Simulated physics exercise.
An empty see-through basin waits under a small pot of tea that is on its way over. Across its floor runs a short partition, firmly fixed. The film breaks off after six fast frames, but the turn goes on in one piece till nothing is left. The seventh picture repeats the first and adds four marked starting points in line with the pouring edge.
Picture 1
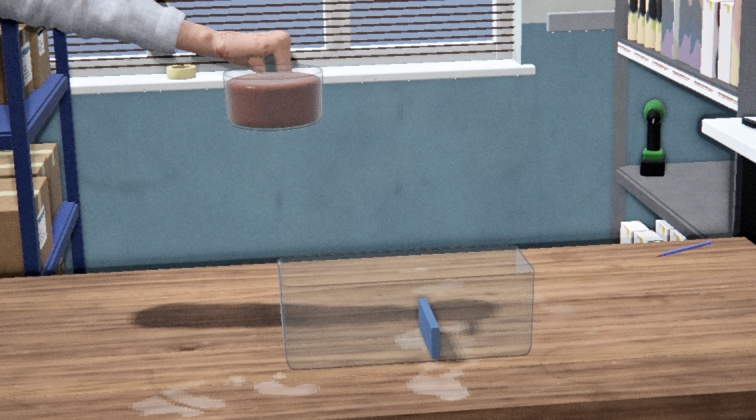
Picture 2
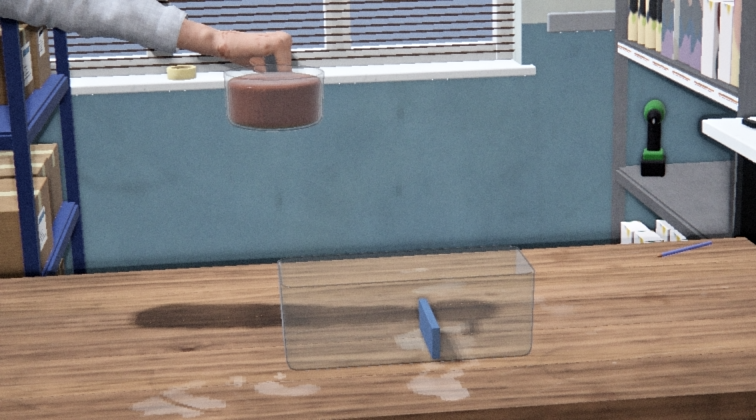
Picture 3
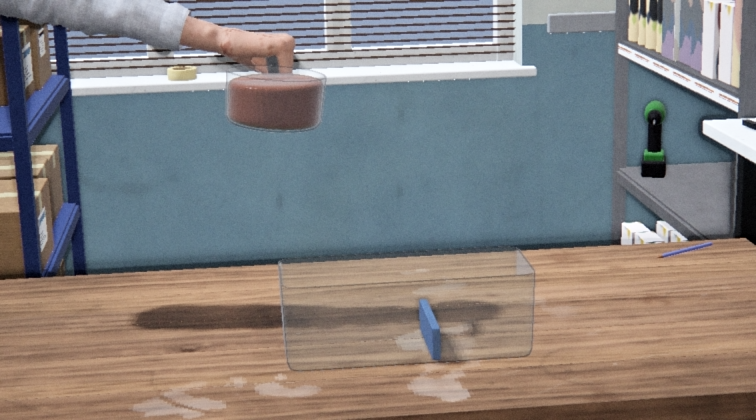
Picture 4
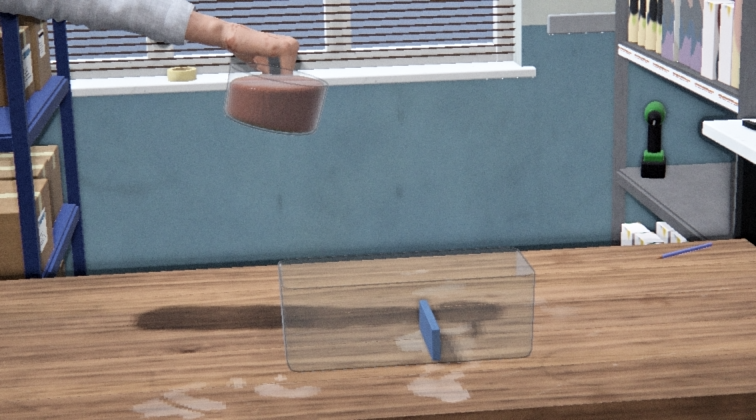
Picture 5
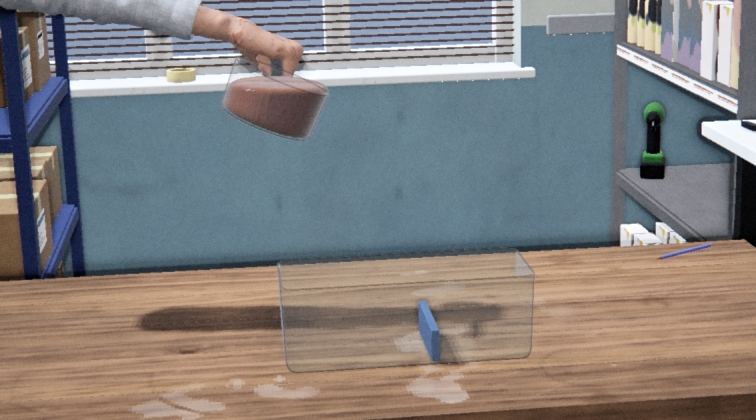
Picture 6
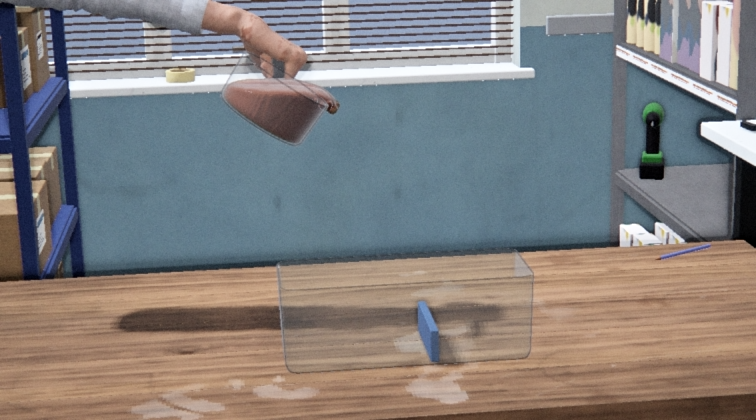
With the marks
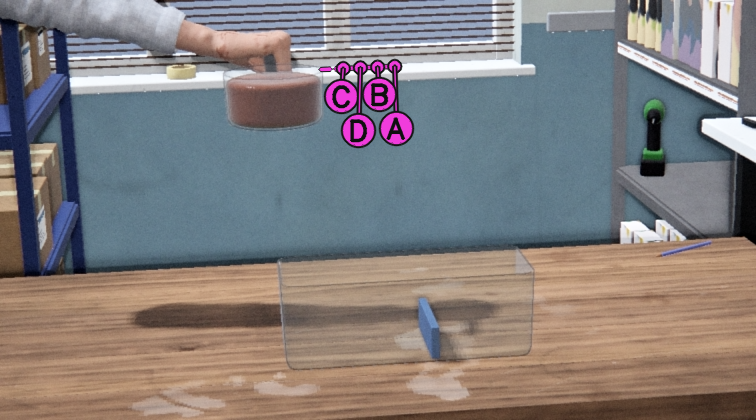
Above a clear basin on a wooden table, a hand tilts a pot of brown liquid rightward.
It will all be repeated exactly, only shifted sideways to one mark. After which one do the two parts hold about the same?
The answer is spot D.
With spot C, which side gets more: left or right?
The left side.
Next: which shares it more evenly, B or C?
The answer is B.
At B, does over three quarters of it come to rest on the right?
No, it does not.
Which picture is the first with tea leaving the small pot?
In picture 5.
On the marked copy, A at (394, 66); B at (377, 67); C at (343, 68); D at (360, 67).
Choosing A, about 23 % ends left of the wall and 75 % right of it.
Choosing B, about 34 % ends left of the wall and 64 % right of it.
Choosing C, about 73 % ends left of the wall and 21 % right of it; 6 % is lost outside.
Choosing D, about 48 % ends left of the wall and 48 % right of it; 4 % is lost outside.
